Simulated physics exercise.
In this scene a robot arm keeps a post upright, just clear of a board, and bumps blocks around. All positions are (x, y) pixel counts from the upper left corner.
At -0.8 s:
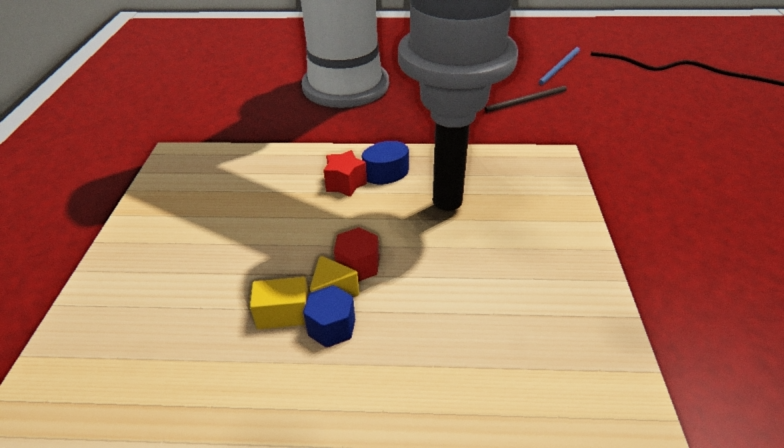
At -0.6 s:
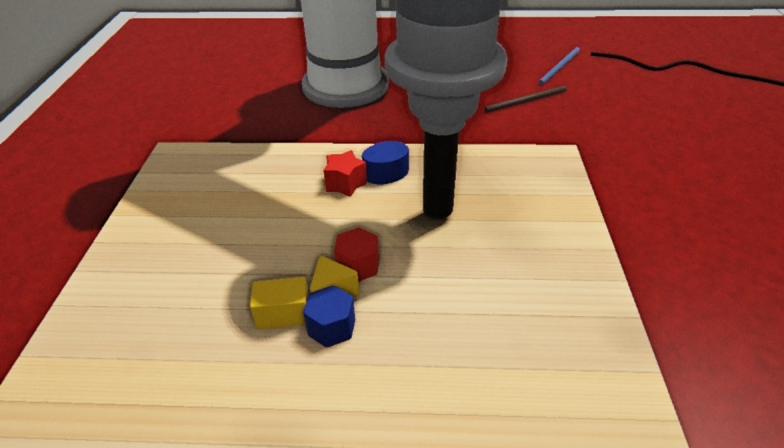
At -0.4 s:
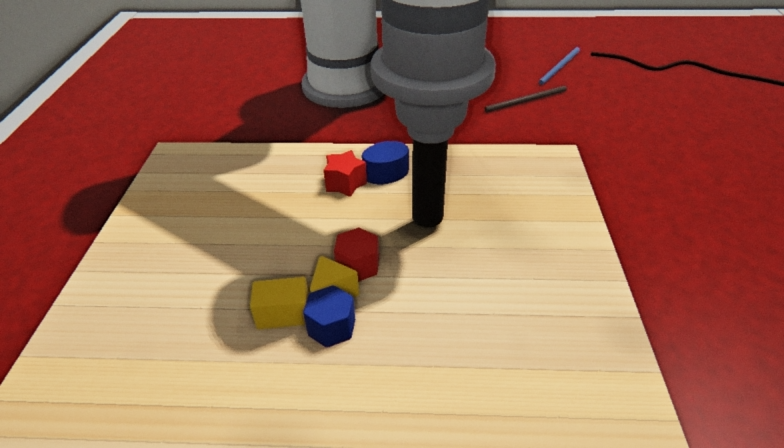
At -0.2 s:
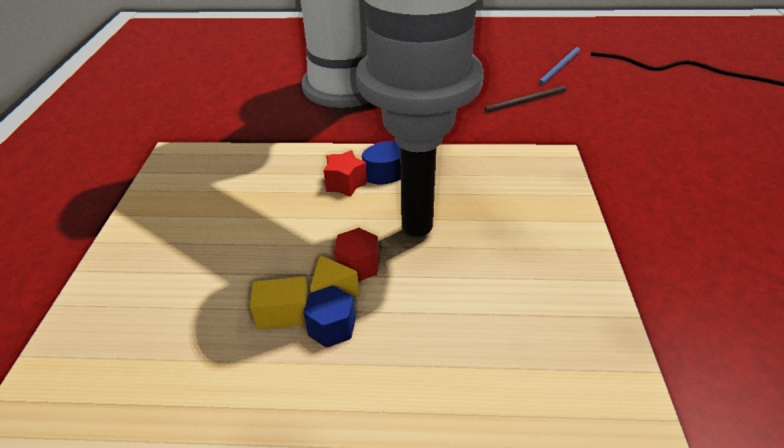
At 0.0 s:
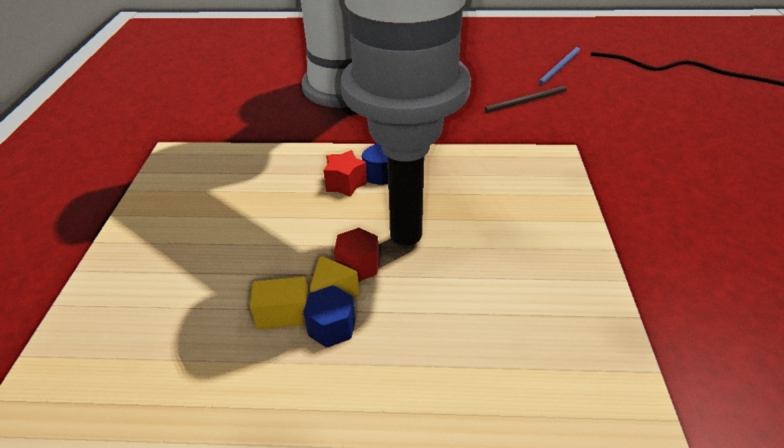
In the video, a robotic arm with a black post moves steadily down and to the left over a wooden board, nearing a red hexagonal block, while the red, blue and yellow blocks on the board stay still.
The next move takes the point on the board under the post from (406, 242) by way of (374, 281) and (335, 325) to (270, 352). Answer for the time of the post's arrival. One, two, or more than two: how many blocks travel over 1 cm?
Three or more blocks move.
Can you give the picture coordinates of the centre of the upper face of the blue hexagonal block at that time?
Expect it around (243, 371).
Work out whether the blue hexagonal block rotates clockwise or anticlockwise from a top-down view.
Direction: Anticlockwise.
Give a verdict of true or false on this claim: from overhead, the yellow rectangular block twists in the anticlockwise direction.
My answer: False.
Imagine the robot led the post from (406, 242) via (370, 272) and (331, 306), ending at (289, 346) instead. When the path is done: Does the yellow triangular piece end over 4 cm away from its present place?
I expect so.
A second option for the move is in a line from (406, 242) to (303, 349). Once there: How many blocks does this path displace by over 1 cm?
I foresee three or more blocks being moved.
What follows on the original path. One third of the way, post at (373, 275); yellow rectangular block at (268, 295); yellow triangular piece at (312, 278); red hexagonal block at (332, 253), turned 50° clockwise.
Two thirds of the way, post at (332, 319); yellow rectangular block at (234, 300), turned 20° clockwise; blue hexagonal block at (298, 332); yellow triangular piece at (284, 295), turned 15° clockwise; red hexagonal block at (329, 253), turned 60° clockwise.
At the end, post at (267, 345); yellow rectangular block at (192, 292), turned 60° clockwise; blue hexagonal block at (243, 371), turned 45° anticlockwise; yellow triangular piece at (228, 310), turned 50° clockwise; red hexagonal block at (329, 253), turned 60° clockwise.
